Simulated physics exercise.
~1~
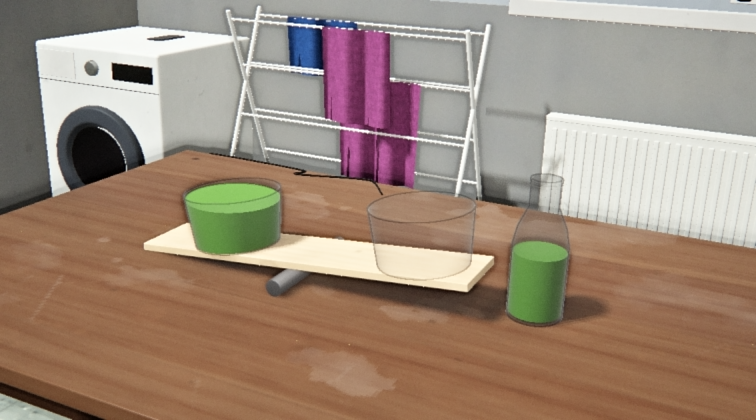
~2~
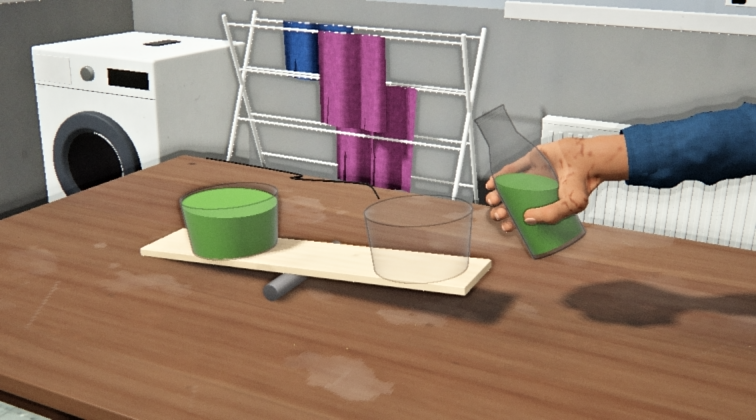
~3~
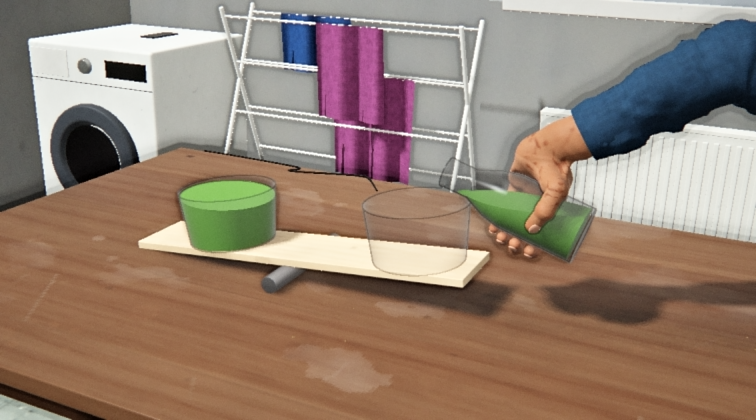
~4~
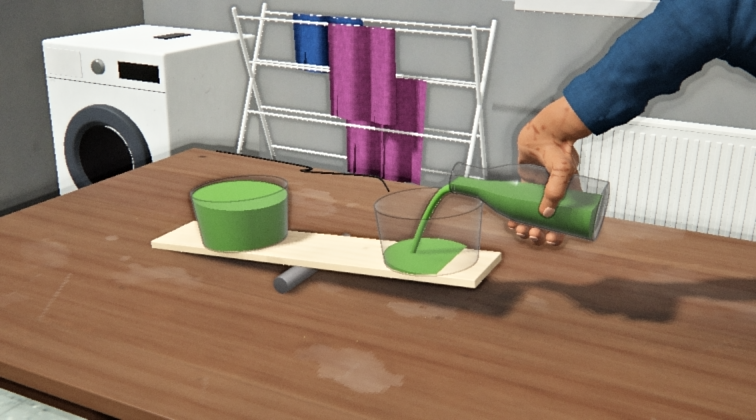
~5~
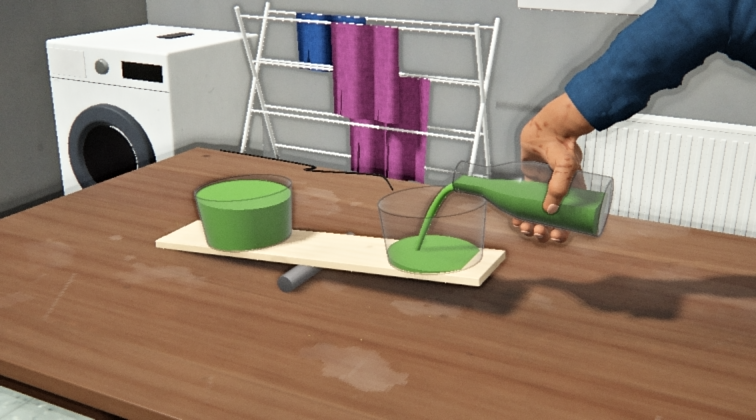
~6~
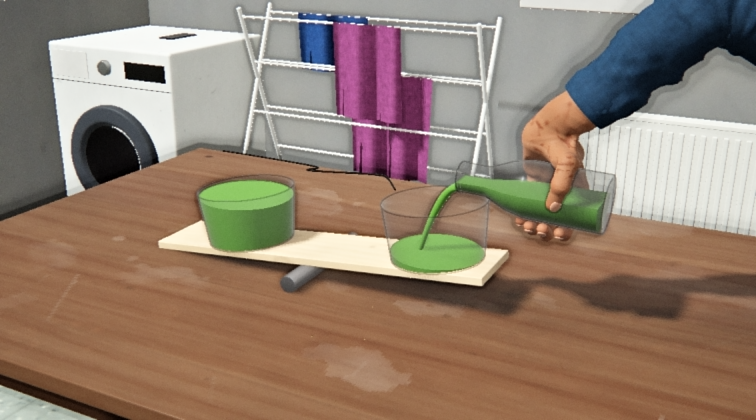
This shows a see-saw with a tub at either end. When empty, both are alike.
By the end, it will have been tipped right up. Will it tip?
The tilt persists.
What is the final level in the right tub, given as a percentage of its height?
30 %.
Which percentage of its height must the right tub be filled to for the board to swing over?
It comes to about 50 in a hundred.
Soon after, the right tub is about a quarter full; the board leans as before.
In the end, the right tub is about a third full; the board leans as before.
